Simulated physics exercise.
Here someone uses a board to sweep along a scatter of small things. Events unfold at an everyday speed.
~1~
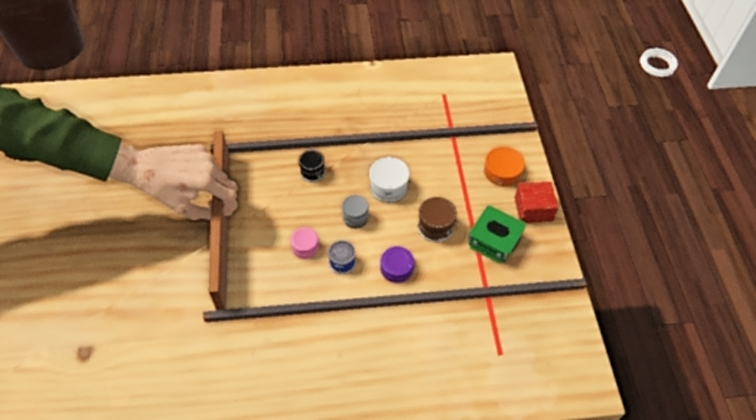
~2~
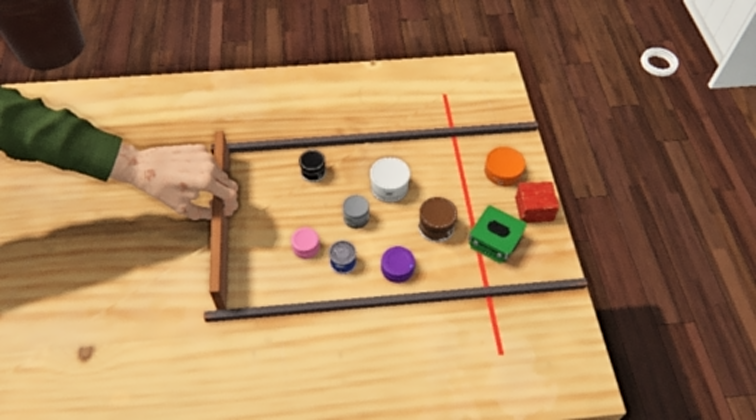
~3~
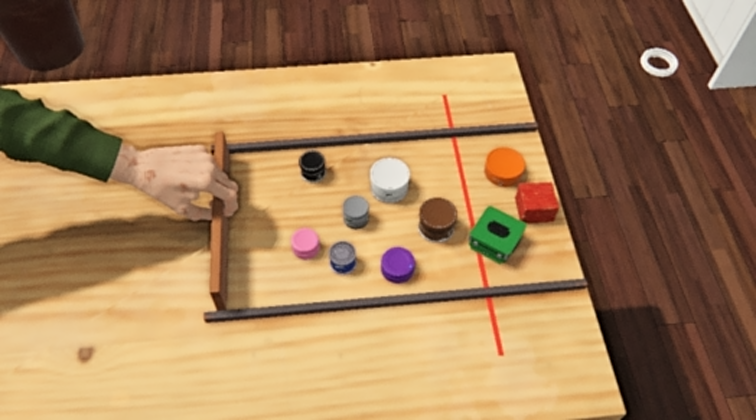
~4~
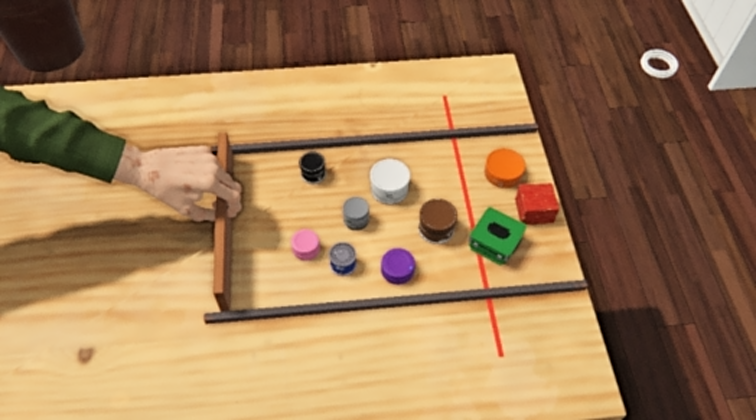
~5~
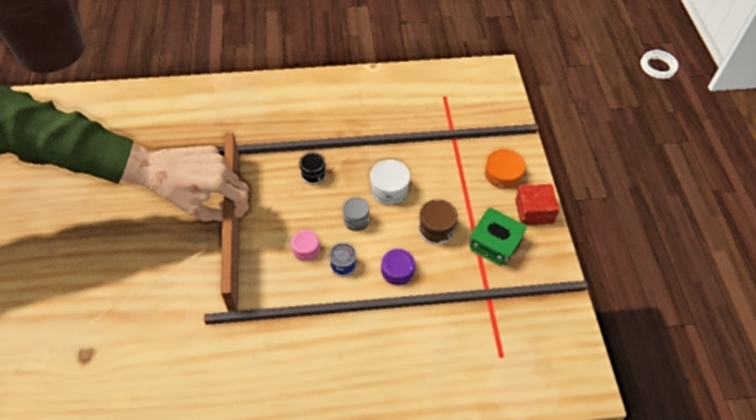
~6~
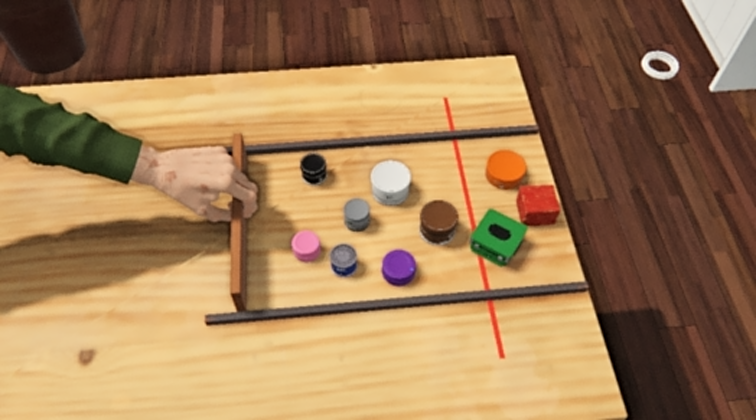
The clip shows a hand in a green sleeve holding a wooden board upright between two dark rails on a table, then sliding it slightly right toward scattered colourful lids, pots and blocks, which stay almost still around a red line.
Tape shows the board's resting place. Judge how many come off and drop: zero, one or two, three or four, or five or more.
Pretty sure the pieces that leave the surface number zero this time.
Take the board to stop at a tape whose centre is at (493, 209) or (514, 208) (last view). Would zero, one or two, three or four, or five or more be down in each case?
Lab note - count per position: Just one or two; 1 or 2.
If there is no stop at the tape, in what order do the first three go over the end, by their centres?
Red block, orange tub, green case.
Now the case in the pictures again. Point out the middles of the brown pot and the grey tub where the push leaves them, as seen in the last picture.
Look around (514, 209) for the first and around (483, 202) for the second.
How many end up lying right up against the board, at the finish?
5 end up touching it.
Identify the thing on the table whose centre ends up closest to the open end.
I reckon it's the red block.
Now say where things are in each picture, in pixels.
The first picture shows red block (536, 202); orange tub (504, 167); green case (496, 235); board (220, 216); tape (469, 208).
The second picture shows orange tub (504, 167); brown pot (437, 220).
The third picture shows green case (497, 236); board (220, 217).
The fourth picture shows red block (537, 204); purple lid (398, 266).
The fifth picture shows orange tub (505, 169); pink lid (306, 246).
The sixth picture shows red block (538, 205); orange tub (505, 170); green case (498, 238); board (240, 218); tape (470, 211).
Soon after, none off yet; red block at rest near (538, 205); orange tub at rest near (505, 170); green case at rest near (498, 238).
Then, none off yet; red block at rest near (538, 205); orange tub at rest near (505, 170); green case moving near (505, 240).
At rest, the number that fall off is zero.
